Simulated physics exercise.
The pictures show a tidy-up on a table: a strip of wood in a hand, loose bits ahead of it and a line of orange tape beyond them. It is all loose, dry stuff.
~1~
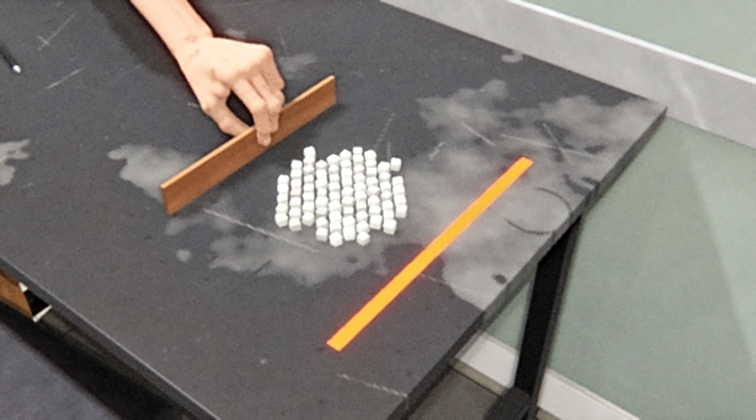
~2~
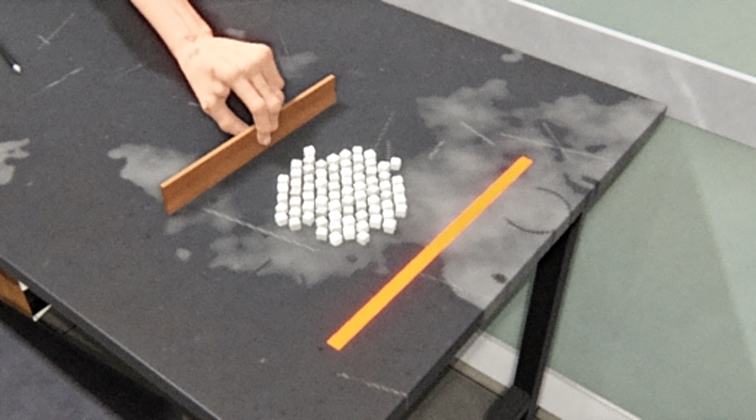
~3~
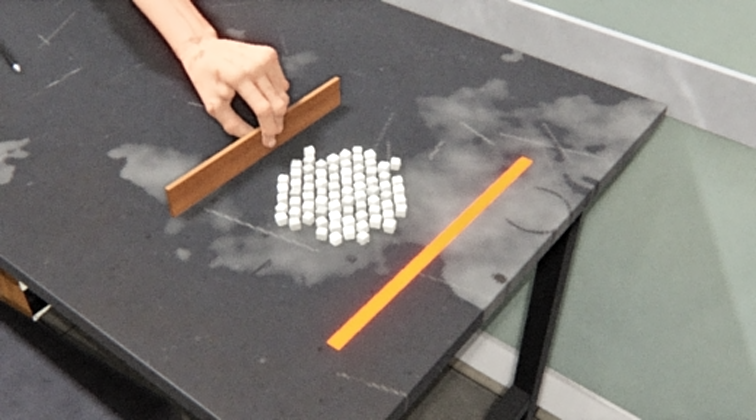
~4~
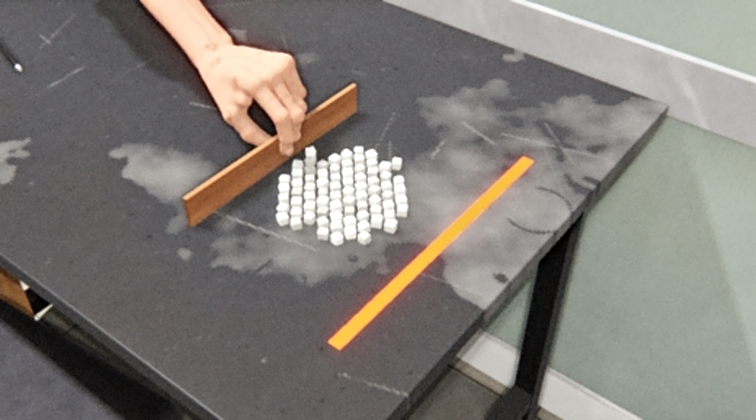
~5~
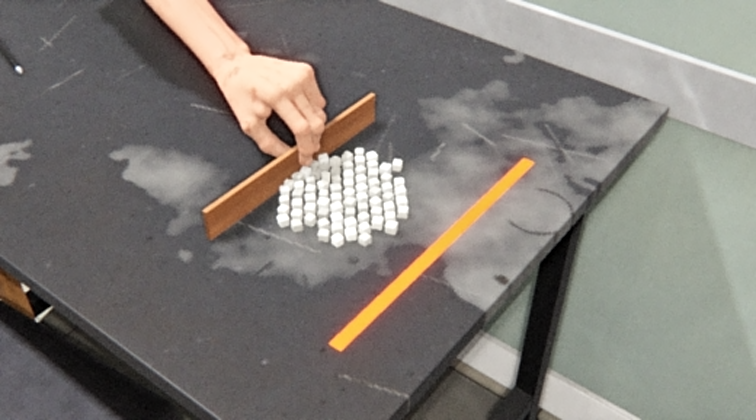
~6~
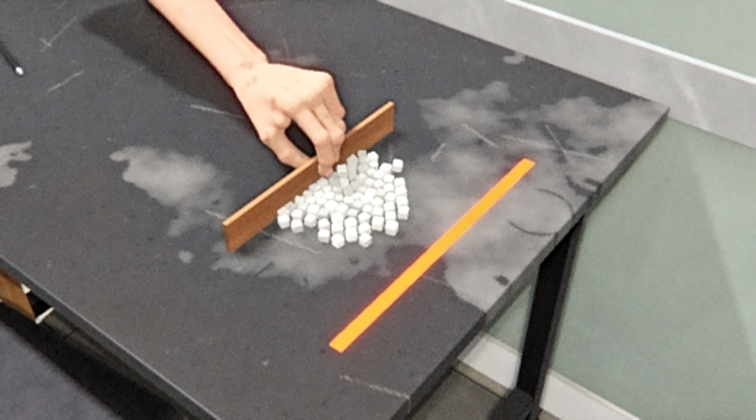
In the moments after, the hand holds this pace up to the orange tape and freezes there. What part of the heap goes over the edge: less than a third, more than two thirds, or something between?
The floor gets less than a third.
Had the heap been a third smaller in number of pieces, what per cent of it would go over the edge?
Close to 0 per cent.
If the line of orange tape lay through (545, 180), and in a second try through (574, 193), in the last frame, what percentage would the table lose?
The first gives 40 %, the second 100 %.
Soon, strip of wood still moving, near (382, 190); heap all on the table, its front near (448, 255).
A while on, strip of wood stopped at the orange tape; heap a stray few over the edge.
Towards the end, strip of wood stopped at the orange tape; heap a small part over the edge.
Finally, strip of wood stopped at the orange tape; heap a small part over the edge.
